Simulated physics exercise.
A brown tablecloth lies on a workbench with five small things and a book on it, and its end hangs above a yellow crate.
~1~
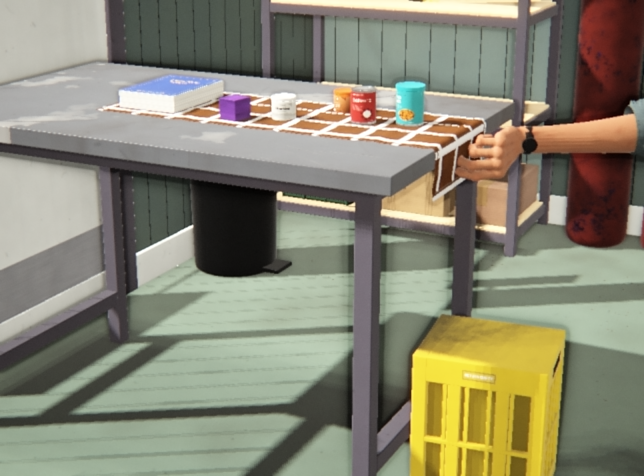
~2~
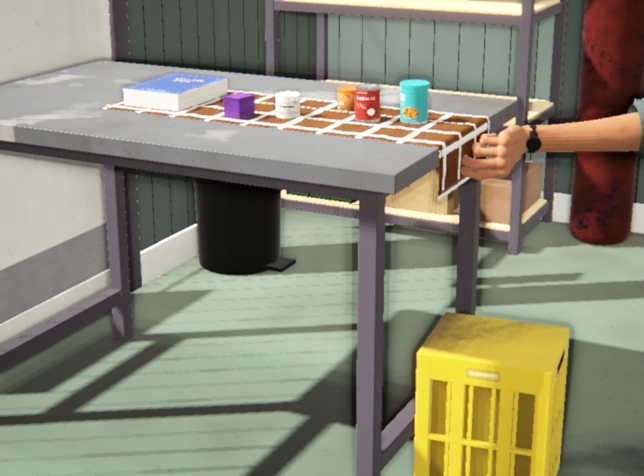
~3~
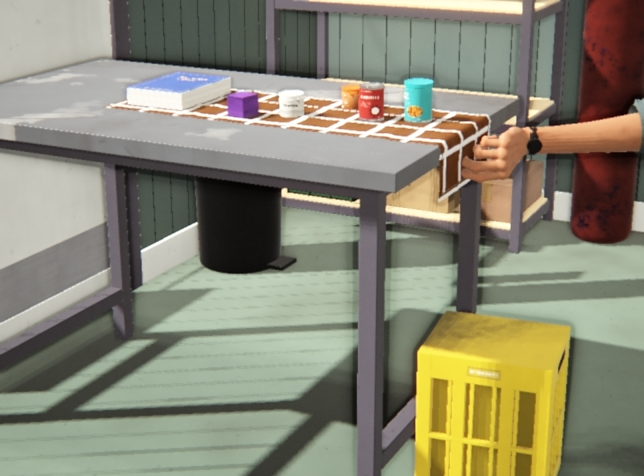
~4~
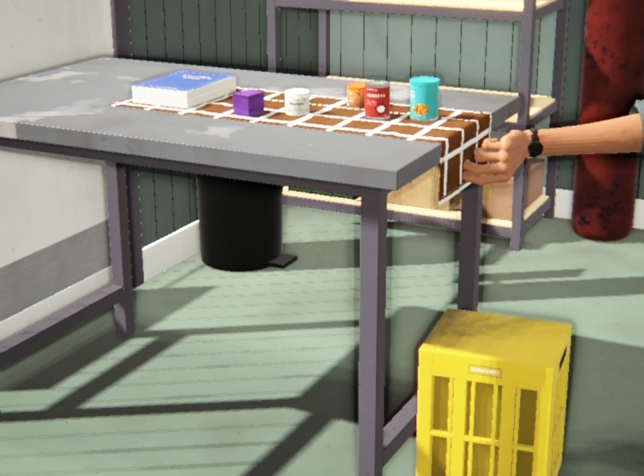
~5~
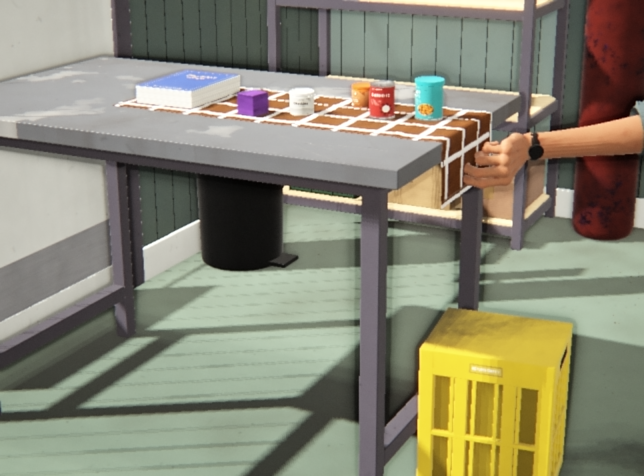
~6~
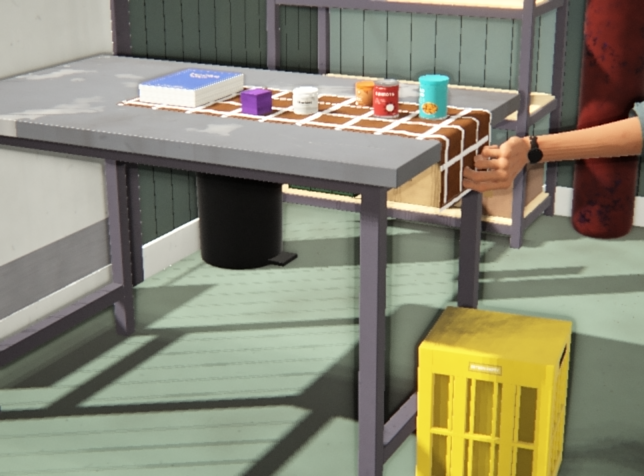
The clip opens on a gray workbench where a book, a purple cube, and small pots and cans sit on a brown, white-lined cloth, its end gripped by a hand at right. The hand slowly draws the cloth down over the edge, and the objects shift slightly rightward with it.
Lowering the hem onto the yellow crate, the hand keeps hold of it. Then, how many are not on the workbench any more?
Oh, the ones that fall number three in all this time.
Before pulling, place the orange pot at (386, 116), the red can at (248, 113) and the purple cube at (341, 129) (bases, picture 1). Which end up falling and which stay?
Here's what happens: The orange pot leaves its perch, the red can remains aboard, the purple cube leaves its perch.
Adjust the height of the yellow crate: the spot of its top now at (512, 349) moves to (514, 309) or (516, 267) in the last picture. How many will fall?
We'd get 2 in the first case and 1 in the second.
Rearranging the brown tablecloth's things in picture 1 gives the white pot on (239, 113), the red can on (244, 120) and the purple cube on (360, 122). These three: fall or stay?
Result - white pot still up, red can still up, purple cube down.
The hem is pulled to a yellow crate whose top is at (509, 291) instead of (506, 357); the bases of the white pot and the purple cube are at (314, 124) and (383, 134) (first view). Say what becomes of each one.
The white pot ends up still on top and the purple cube ends up off the top.
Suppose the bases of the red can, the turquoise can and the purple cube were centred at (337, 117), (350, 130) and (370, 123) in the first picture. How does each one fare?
Red can: Off; turquoise can: Off; purple cube: Off.
Soon after, hem near (465, 271); turquoise can gone.
After that, hem on the crate; turquoise can, red can and orange pot gone.
In the end, hem on the crate; turquoise can, red can and orange pot gone. The count of fallen things is three.
